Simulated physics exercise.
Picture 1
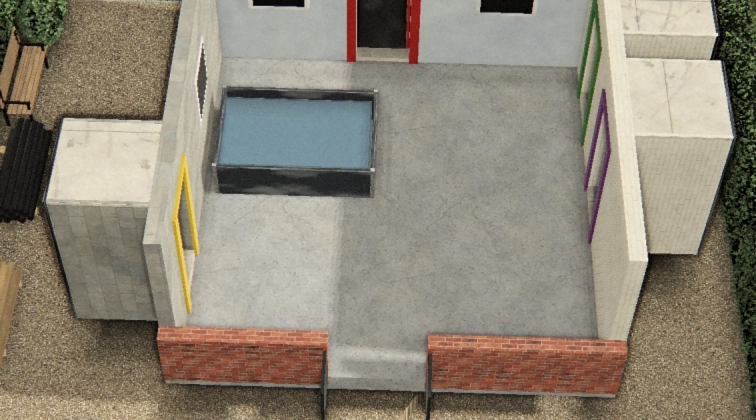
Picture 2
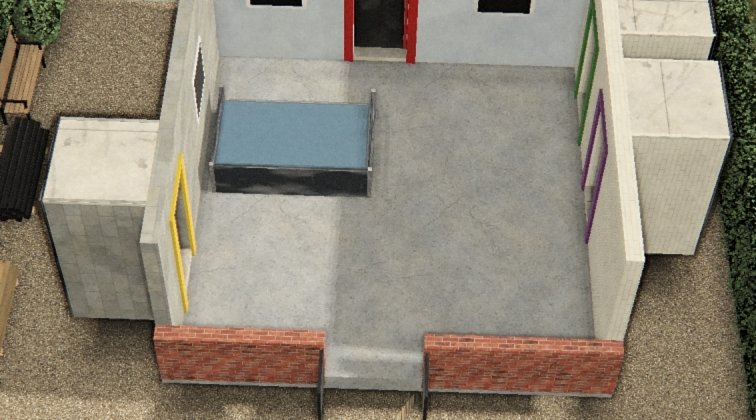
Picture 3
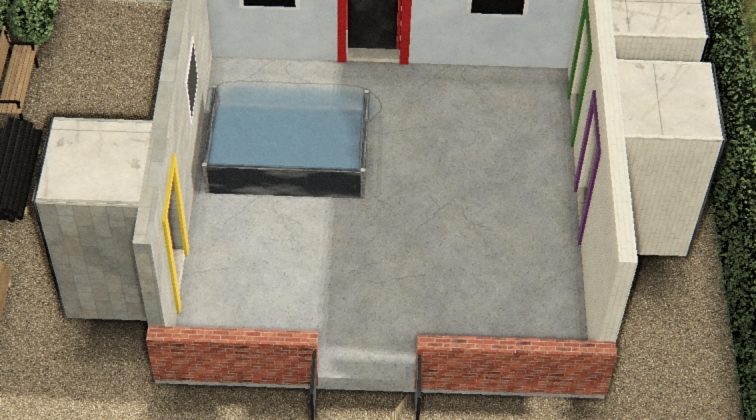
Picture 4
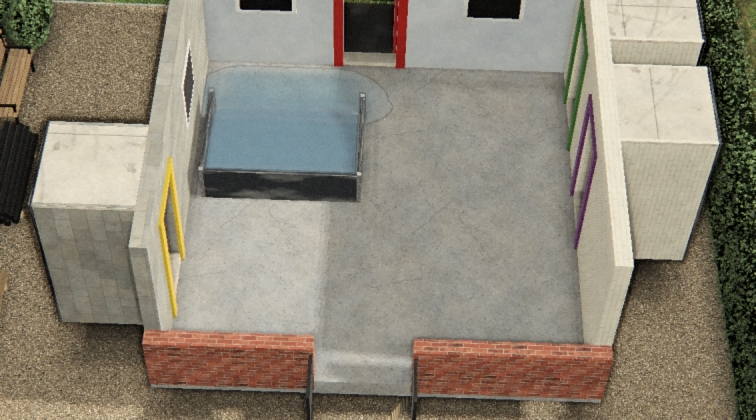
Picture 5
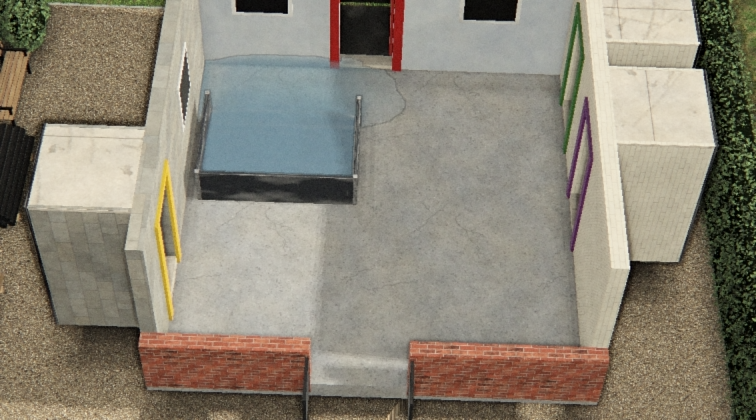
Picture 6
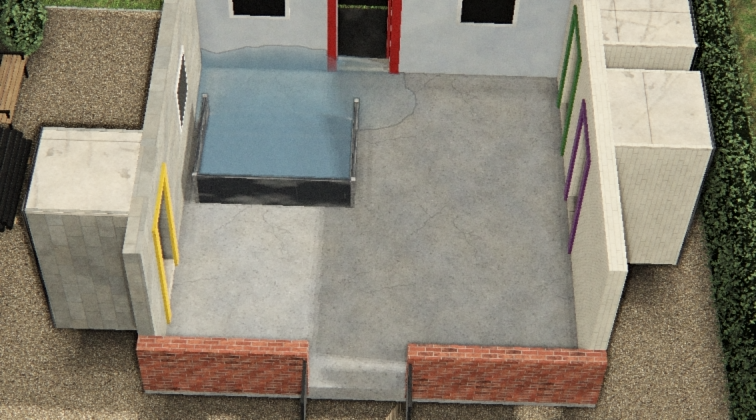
In a walled yard, water pours from the tank's far side and spreads to the red door.
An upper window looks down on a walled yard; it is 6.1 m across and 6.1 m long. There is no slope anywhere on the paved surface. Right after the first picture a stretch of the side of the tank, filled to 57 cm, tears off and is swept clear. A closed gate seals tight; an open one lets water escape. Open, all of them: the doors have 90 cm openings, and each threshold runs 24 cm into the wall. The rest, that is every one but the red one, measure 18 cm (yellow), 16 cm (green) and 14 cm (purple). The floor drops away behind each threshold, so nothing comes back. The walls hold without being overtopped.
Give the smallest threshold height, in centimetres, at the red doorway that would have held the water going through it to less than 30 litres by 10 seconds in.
The smallest height is about 22 cm.
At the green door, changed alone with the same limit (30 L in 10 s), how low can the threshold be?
At the green door it takes roughly 12.5 centimetres.
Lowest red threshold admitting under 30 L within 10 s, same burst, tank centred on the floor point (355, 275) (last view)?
Near 23 cm.
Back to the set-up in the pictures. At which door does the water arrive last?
It's the purple one.
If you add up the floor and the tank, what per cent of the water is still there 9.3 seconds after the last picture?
Around 88 per cent of the water.
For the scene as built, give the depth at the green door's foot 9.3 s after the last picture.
10.5 cm.
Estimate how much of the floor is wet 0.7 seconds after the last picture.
Some 15 per cent is wet.
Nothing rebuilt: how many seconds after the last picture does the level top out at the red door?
Near 0.6 seconds.
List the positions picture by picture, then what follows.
The tank at (297, 131) is whole and still, 57 cm deep; the red door at (383, 19) is dry, in the first picture.
Water pours out on the far side and has run 0.2 m, to a hidden place; about 8 cm deep outside, 57 cm at the back, in the second picture.
Water pours out on the far side and has run 0.7 m, to (274, 85); about 10 cm deep outside, 57 cm at the back, in the third picture.
Water pours out on the far side and has run 1.1 m, to (236, 70); about 9 cm deep outside, 54 cm at the back, in the fourth picture.
Water pours out on the far side and has run 1.4 m, to (342, 60); about 10 cm deep outside, 49 cm at the back, in the fifth picture.
Water pours out on the far side and has run 1.6 m, to (340, 58); about 12 cm deep outside, 48 cm at the back; water is at the red door at (364, 29), in the sixth picture.
Then, 0.7 s after the last picture water covers 15 % of the floor, deepest (48 cm) near (213, 72); 26 cm at the red door, 53 litres in over its 8 cm threshold.
Then, 2.3 s after the last picture water covers 35 % of the floor, deepest (22 cm) near (202, 72); 16 cm at the red door, 162 litres in over its 8 cm threshold.
Then, 9.3 s after the last picture water covers 85 % of the floor, deepest (12 cm) near (549, 83); 7 cm at the red door, 223 litres in over its 8 cm threshold.
At the red door as built, the water peaked near 26 cm, 0.7 s after the last picture.
With a threshold of 18.5 cm, 57 litres would have come in within the 10 s; with 24.5 cm, 18 litres. So under 30 litres takes about 22 cm.
